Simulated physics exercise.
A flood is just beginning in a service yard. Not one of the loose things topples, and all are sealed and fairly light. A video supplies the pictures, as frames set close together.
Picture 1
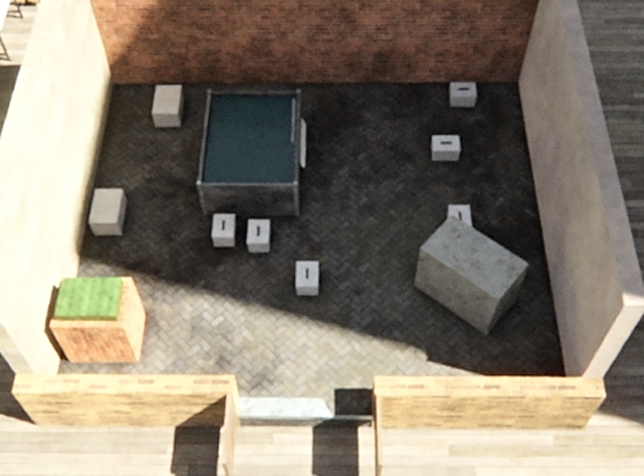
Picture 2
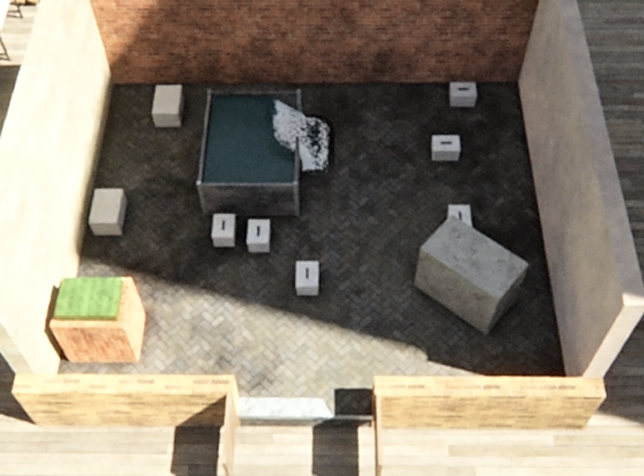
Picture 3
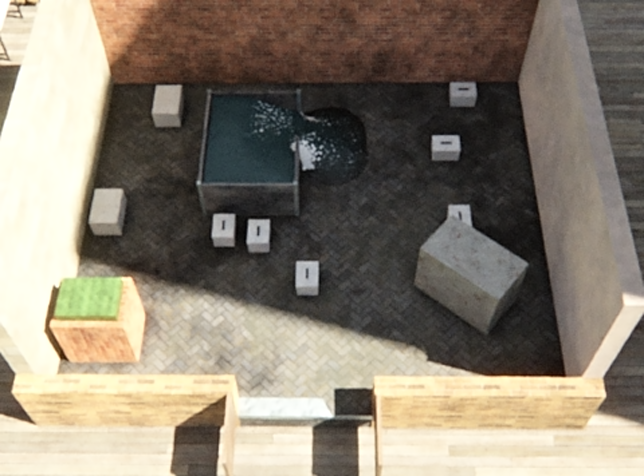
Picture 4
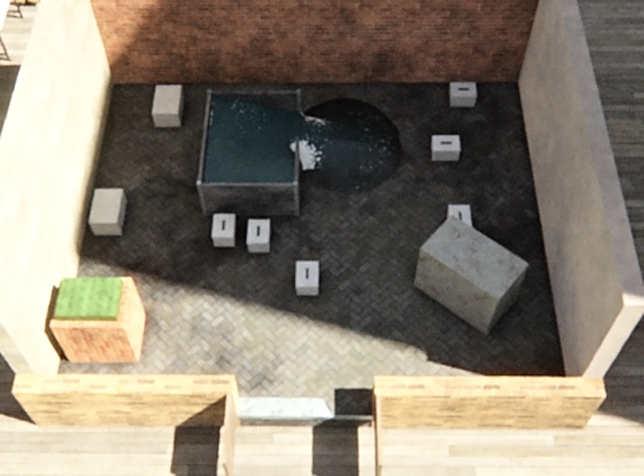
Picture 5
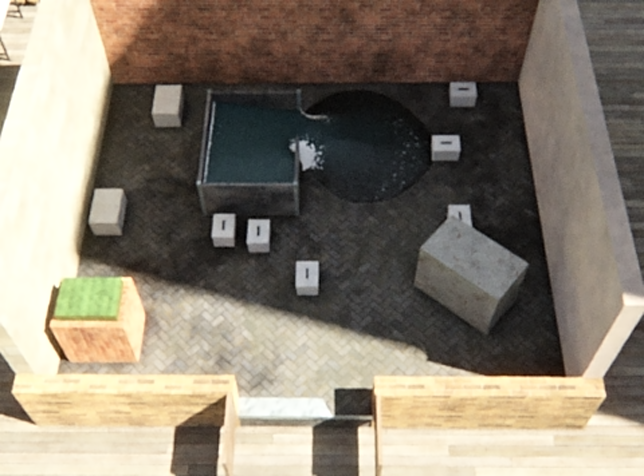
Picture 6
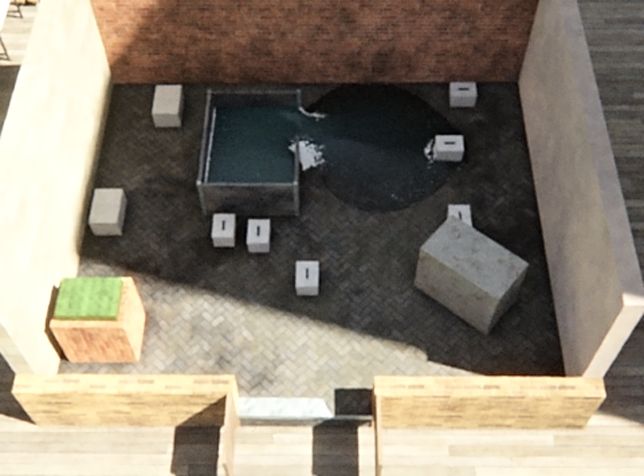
At first, a walled yard holds pale boxes, a large grey block and a tank of dark water. Water then pours through the tank's right side in a white splash and spreads rightward across the paving as a dark, rounded pool, reaching a small box, which shifts slightly right.
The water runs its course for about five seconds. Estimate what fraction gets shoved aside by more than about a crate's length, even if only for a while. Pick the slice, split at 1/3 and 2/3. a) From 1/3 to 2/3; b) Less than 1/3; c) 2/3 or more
From 1/3 to 2/3.
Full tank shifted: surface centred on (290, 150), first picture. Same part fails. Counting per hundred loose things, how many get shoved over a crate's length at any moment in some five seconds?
Near 40 in a hundred.
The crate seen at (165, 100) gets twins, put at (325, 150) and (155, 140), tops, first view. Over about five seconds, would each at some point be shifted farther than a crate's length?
Well, one then the other: Carried that far, not carried that far.
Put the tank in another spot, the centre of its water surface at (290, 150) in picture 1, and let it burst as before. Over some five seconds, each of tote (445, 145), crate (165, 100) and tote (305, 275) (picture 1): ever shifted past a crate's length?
In turn: Beyond that mark, under that mark, under that mark.
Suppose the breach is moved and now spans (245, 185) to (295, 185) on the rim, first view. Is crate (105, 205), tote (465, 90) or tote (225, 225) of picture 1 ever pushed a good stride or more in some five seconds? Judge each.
Result per item - short of that distance / short of that distance / short of that distance.
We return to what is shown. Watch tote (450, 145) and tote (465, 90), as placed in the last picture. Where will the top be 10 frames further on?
Roughly (523, 162), then (496, 87).
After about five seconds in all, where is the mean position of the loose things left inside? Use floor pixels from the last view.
The average sits close to (305, 251).
A moment on, 1 of 8 are well off their spots; 0 afloat.
Next, 2 of 8 are well off their spots; 2 afloat.
Later, 3 of 8 are well off their spots; 3 afloat.
In the end, 3 of 8 are well off their spots, and 3 have been at some point; 2 afloat.
